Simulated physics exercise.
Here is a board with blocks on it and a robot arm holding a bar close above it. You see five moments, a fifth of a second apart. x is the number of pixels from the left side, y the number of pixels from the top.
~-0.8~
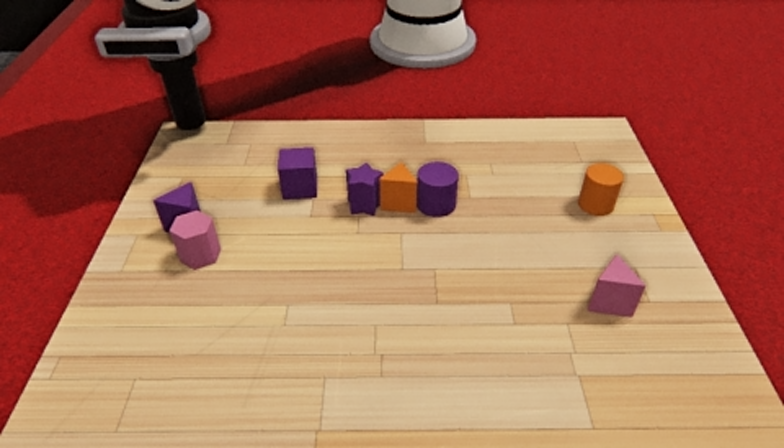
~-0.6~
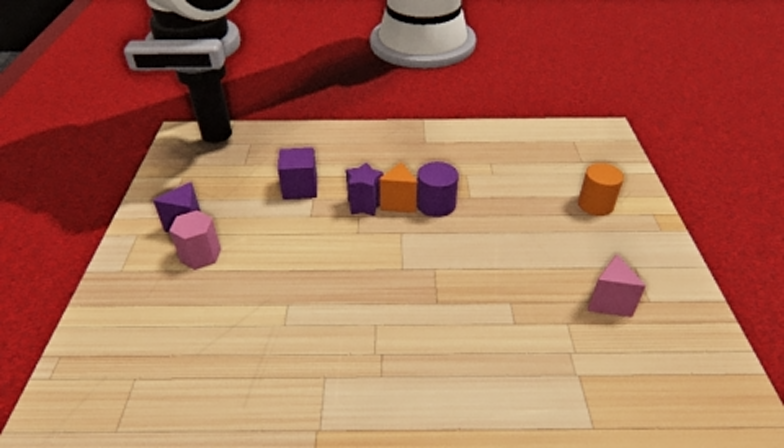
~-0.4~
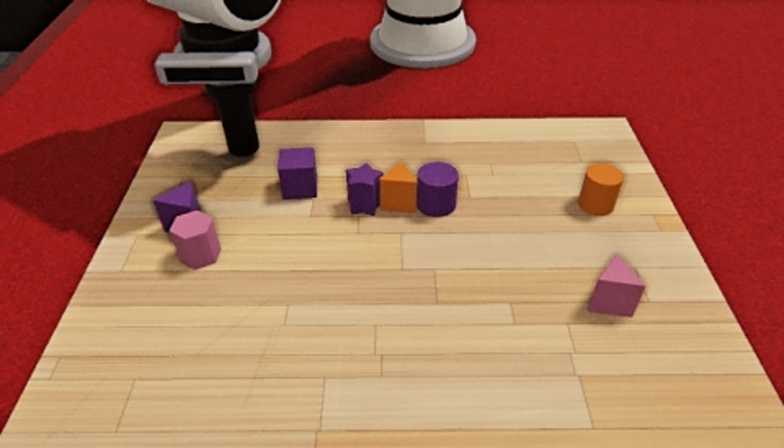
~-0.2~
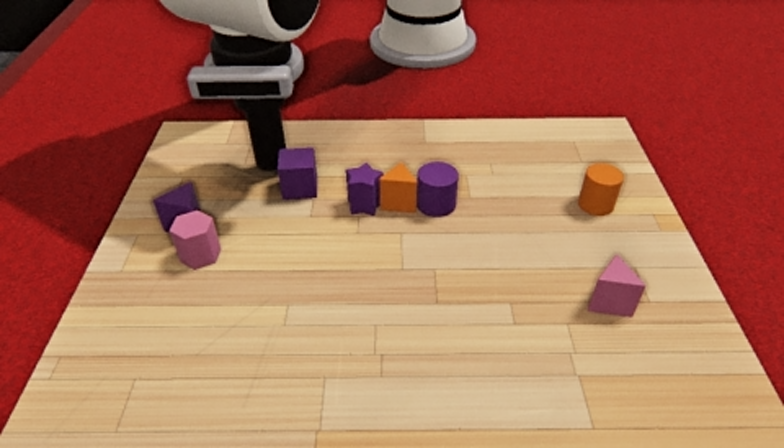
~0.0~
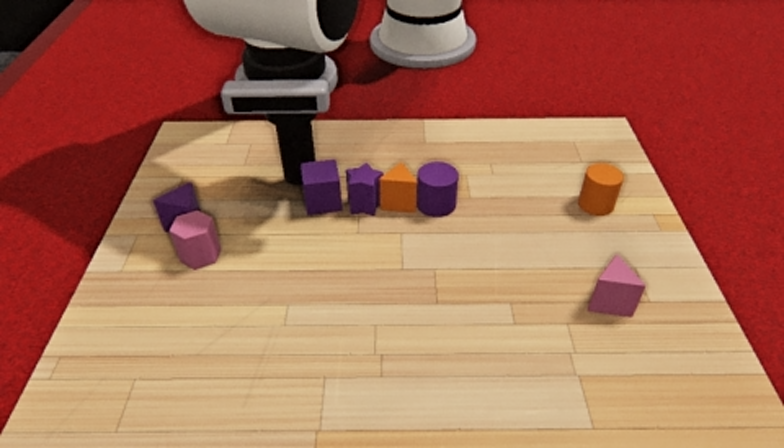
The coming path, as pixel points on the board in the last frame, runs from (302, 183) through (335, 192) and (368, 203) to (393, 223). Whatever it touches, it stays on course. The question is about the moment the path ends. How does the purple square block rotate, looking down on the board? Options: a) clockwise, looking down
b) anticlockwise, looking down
That would be a.
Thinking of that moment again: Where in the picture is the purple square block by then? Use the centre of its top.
It should be at (334, 189) by then.
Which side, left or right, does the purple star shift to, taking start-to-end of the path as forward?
Heads right.
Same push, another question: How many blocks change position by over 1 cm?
There will be three or more blocks that move more than 1 cm.
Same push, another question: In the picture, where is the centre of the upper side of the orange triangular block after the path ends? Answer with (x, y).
Its top centre lands on (430, 193).
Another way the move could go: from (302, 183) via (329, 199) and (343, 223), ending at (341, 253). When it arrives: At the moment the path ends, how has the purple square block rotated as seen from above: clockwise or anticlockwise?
Verdict: Counterclockwise.
What follows on the original path. One third of the way, bar at (335, 184); purple square block at (331, 184).
Two thirds of the way, bar at (368, 195); purple square block at (334, 189), turned 35° clockwise; purple star at (386, 188); orange triangular block at (418, 186), turned 15° anticlockwise; purple circle at (444, 173).
At the end, bar at (393, 215); purple square block at (334, 189), turned 35° clockwise; purple star at (407, 212); orange triangular block at (430, 193), turned 55° anticlockwise; purple circle at (444, 173).
